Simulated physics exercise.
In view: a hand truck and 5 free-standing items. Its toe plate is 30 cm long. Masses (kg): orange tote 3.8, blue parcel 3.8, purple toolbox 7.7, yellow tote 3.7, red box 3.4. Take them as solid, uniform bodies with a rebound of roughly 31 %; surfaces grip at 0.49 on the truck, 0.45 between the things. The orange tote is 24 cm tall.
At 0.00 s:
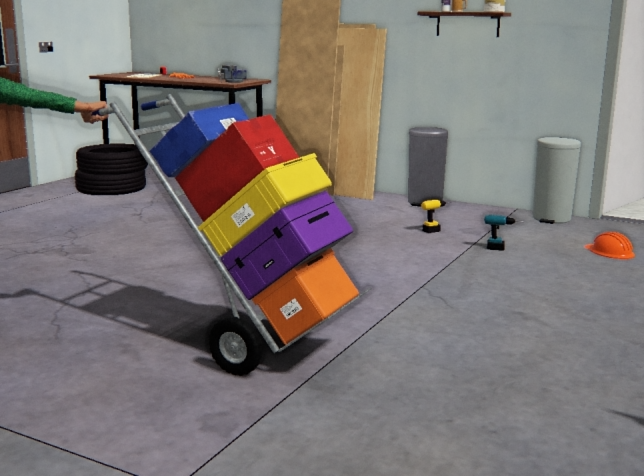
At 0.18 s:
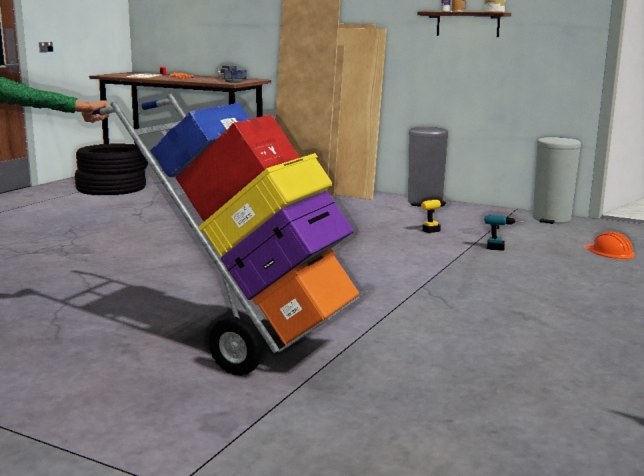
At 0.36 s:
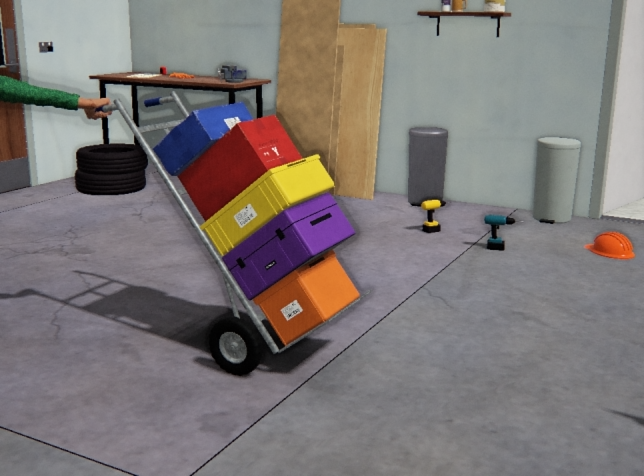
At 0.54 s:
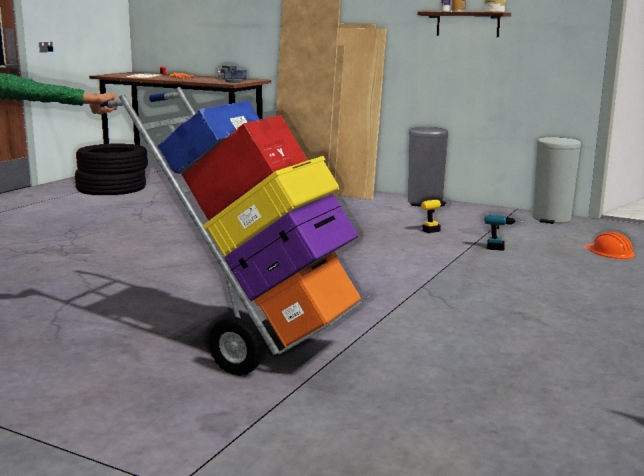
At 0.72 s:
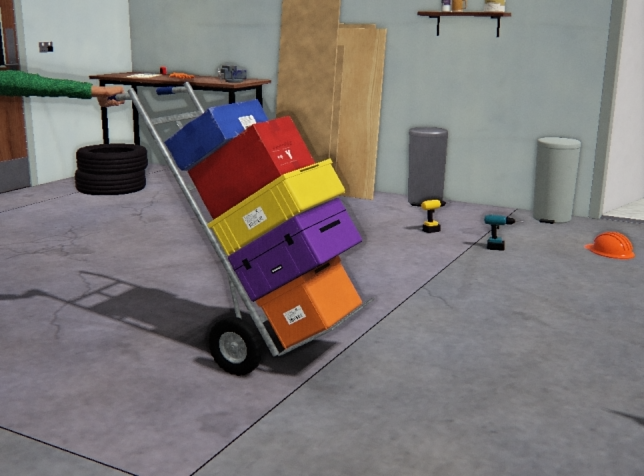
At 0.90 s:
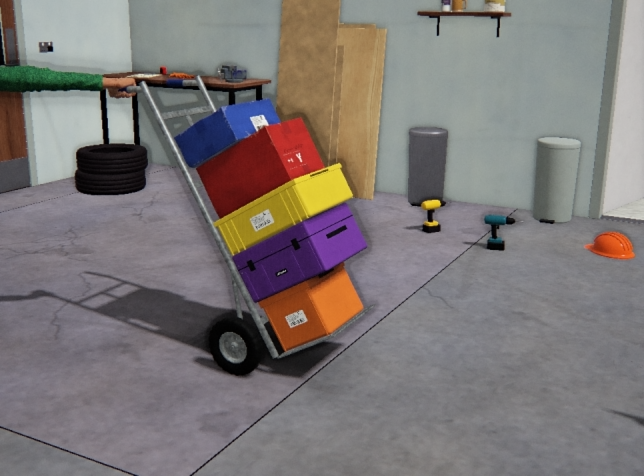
In a garage workshop, a hand in a green sleeve held a leaning hand truck stacked with orange, purple, yellow, red and blue containers, then pushed its handle rightward, raising it slightly more upright.
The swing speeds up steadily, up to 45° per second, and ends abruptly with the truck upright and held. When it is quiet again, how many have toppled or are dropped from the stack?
Lost: Zero.
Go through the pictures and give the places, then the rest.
In the first picture, truck 40° back; orange tote (308, 296); blue parcel (204, 140).
In the second picture, truck 40° back; red box (239, 169); purple toolbox (288, 245).
In the third picture, truck 39° back; yellow tote (270, 205); red box (241, 169).
In the fourth picture, truck 37° back; purple toolbox (292, 247); yellow tote (273, 206).
In the fifth picture, truck 34° back; red box (252, 168); purple toolbox (296, 249).
In the sixth picture, truck 30° back; orange tote (313, 305); blue parcel (230, 133).
Around 1.60 s, truck 8° back.
Around 2.00 s, truck upright; blue parcel tipped 4° against what carries it near (339, 149); orange tote tipped 4° against what carries it near (323, 335); red box tipped 4° against what carries it.
Around 2.40 s, truck upright; blue parcel shifted 4 cm near (332, 148); red box shifted 3 cm; yellow tote shifted 2 cm.
Finally (3.0 s), all 5 still in place (within 10 cm). Final places as that camera would see them, orange tote near (321, 337), blue parcel near (325, 149).
